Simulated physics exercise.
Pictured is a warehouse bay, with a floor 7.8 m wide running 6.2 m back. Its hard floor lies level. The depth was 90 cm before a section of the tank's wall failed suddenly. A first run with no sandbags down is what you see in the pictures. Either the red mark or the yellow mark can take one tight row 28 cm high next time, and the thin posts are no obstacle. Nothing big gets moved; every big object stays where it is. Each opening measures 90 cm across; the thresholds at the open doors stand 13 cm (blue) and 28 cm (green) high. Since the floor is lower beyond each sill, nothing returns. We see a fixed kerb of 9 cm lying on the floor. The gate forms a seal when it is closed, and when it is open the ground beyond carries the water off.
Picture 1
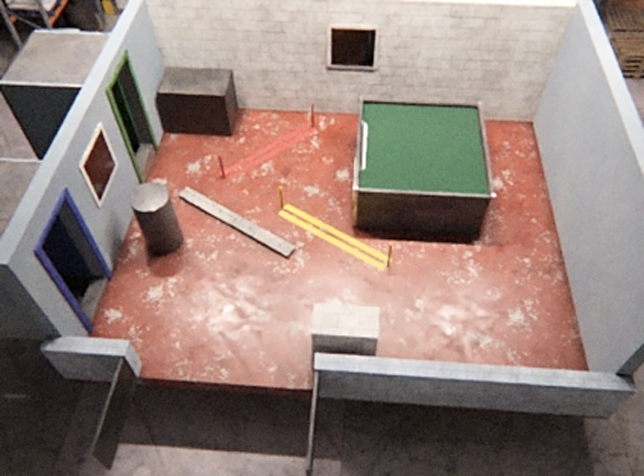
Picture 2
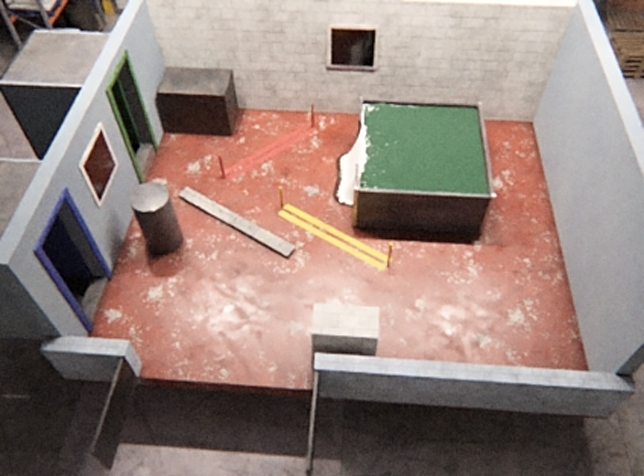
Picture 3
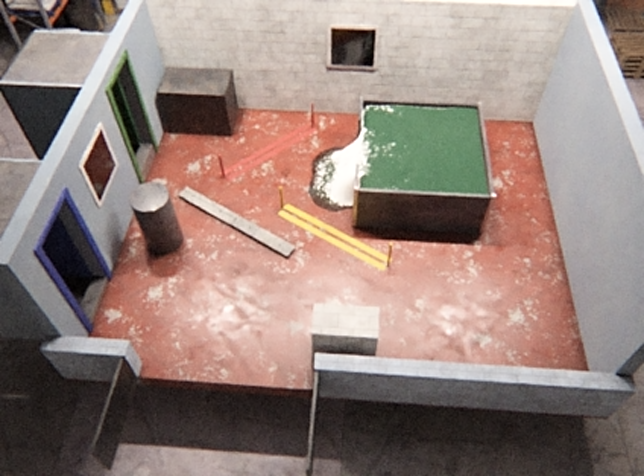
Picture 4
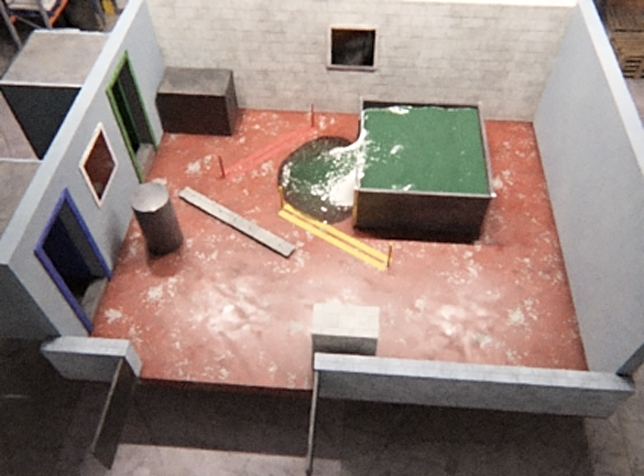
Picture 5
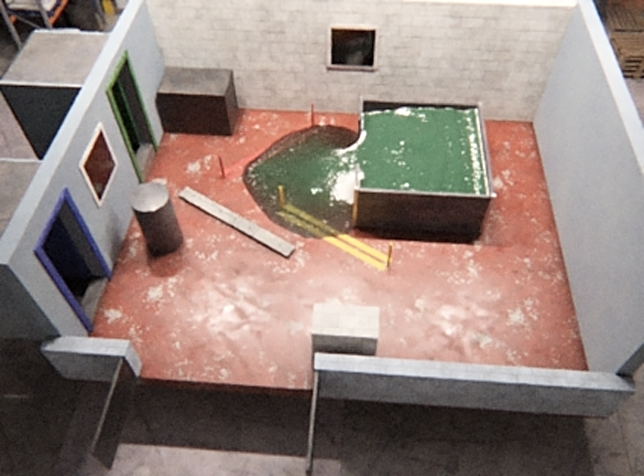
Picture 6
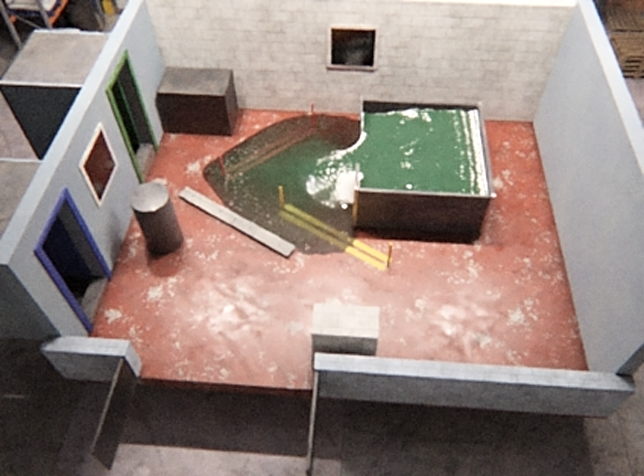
A large dark-sided tank of green liquid stands toward the right rear of a reddish-floored, pale-walled bay, seen from high above. A grey cylinder and blue and green doorways are at left, a dark box behind, a pale block in front, and red, grey and yellow strips mid-floor. Liquid bursts from the tank's left side, foaming white, and spreads leftward over the red and yellow strips while the camera stays still.
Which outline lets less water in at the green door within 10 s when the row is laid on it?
The red outline.
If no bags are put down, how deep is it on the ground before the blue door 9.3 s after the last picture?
About 7.0 centimetres.
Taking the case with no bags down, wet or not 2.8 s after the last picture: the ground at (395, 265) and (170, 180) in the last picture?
First spot untouched, second spot waterlogged.
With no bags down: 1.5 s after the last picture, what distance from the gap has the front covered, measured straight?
Some 5.6 m out.
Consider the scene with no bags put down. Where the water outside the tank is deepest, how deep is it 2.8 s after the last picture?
I'd say some 36 centimetres at most.
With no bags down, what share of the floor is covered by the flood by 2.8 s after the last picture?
Something like 45 percent is wet.
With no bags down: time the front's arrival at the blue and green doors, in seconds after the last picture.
It first reaches the blue door at 1.3 s, the green door at 0.2 s.
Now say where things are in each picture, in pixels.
The first picture shows the tank at (421, 147) is whole and still, 90 cm deep.
In the second picture, the front is at (343, 202), 0.7 m from the gap at (359, 167); 0.3 m2 of floor is under water; 90 cm left at the back of the tank.
In the third picture, water pours out at (359, 168) and has run 1.0 m, to (318, 201); typically 14 cm deep outside, 90 cm at the tank's back.
In the fourth picture, water pours out at (359, 169) and has run 1.5 m, to (282, 169); typically 11 cm deep outside, 90 cm at the tank's back.
In the fifth picture, the front is at (245, 174), 2.2 m from the gap at (359, 168); 4.8 m2 of floor is under water; 83 cm left at the back of the tank.
In the sixth picture, the front is at (207, 172), 3.0 m from the gap at (359, 168); 7.4 m2 of floor is under water; 75 cm left at the back of the tank.
Then, 0.7 s after the last picture water covers 35 % of the floor and is deepest (49 cm) near (348, 179) in the run without bags; in at the green door, 2 L with no bags, 0 L with the row on red, 2 L on yellow.
Then, 1.5 s after the last picture water covers 45 % of the floor and is deepest (58 cm) near (170, 116) in the run without bags; in at the green door, 24 L with no bags, 0 L with the row on red, 59 L on yellow.
Then, 2.8 s after the last picture water covers 45 % of the floor and is deepest (36 cm) near (207, 159) in the run without bags; in at the green door, 59 L with no bags, 2 L with the row on red, 149 L on yellow.
Then, 5.3 s after the last picture water covers 70 % of the floor and is deepest (28 cm) near (170, 116) in the run without bags; in at the green door, 65 L with no bags, 2 L with the row on red, 170 L on yellow.
Then, 9.3 s after the last picture water covers 100 % of the floor and is deepest (16 cm) near (511, 121) in the run without bags; in at the green door, 65 L with no bags, 2 L with the row on red, 170 L on yellow.
